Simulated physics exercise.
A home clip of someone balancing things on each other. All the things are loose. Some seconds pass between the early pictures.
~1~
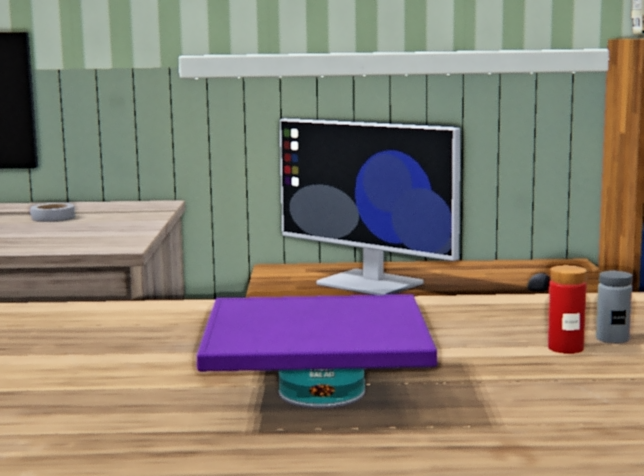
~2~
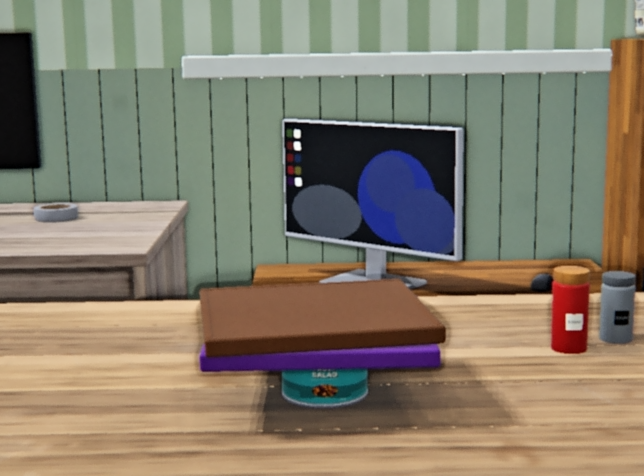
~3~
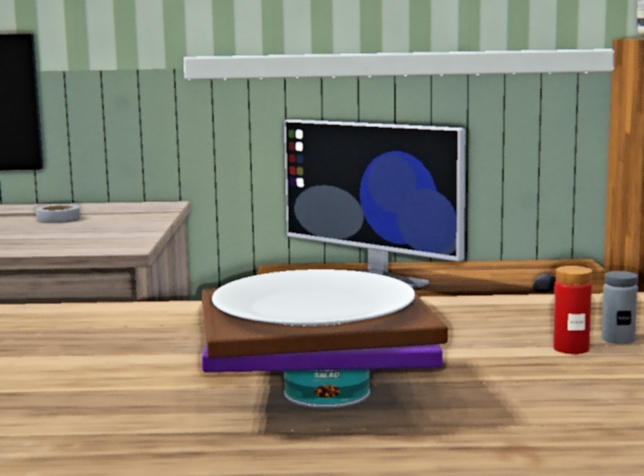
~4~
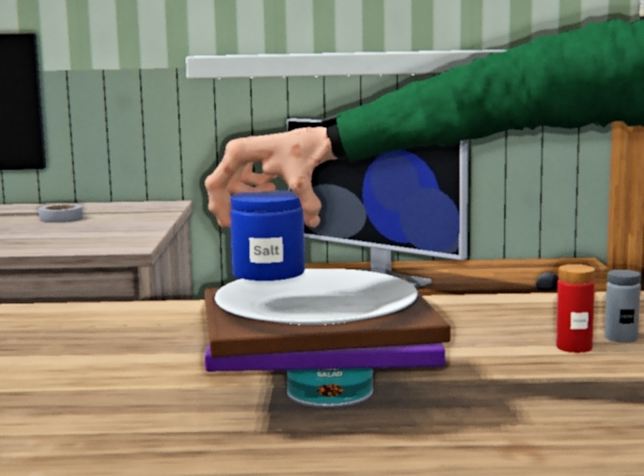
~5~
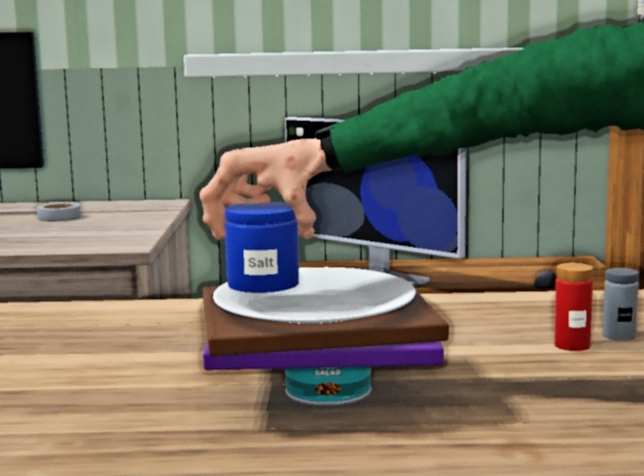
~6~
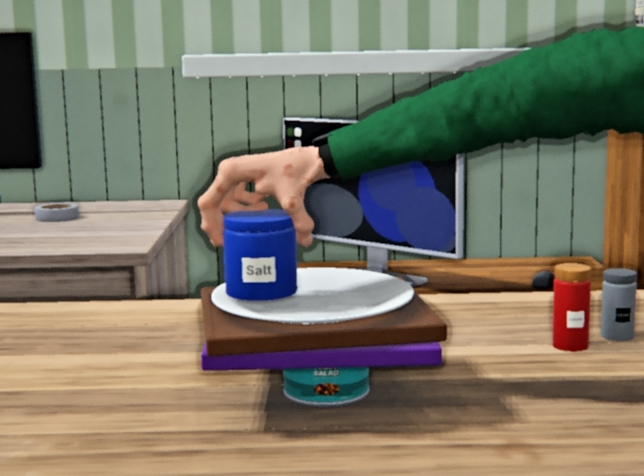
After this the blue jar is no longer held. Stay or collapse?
The pile keeps its balance.
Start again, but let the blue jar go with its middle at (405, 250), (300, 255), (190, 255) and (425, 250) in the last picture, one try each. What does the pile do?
First try: It holds; second try: It keeps its balance; third try: It gives way; fourth try: It comes apart.
Then, 0.60 s on from there, no change.
Then, 1.60 s on from there, blue jar resting near (260, 255).
In the end, all 7 unmoved. At the end, from the last picture's camera, blue jar near (259, 255). The pile stays up.
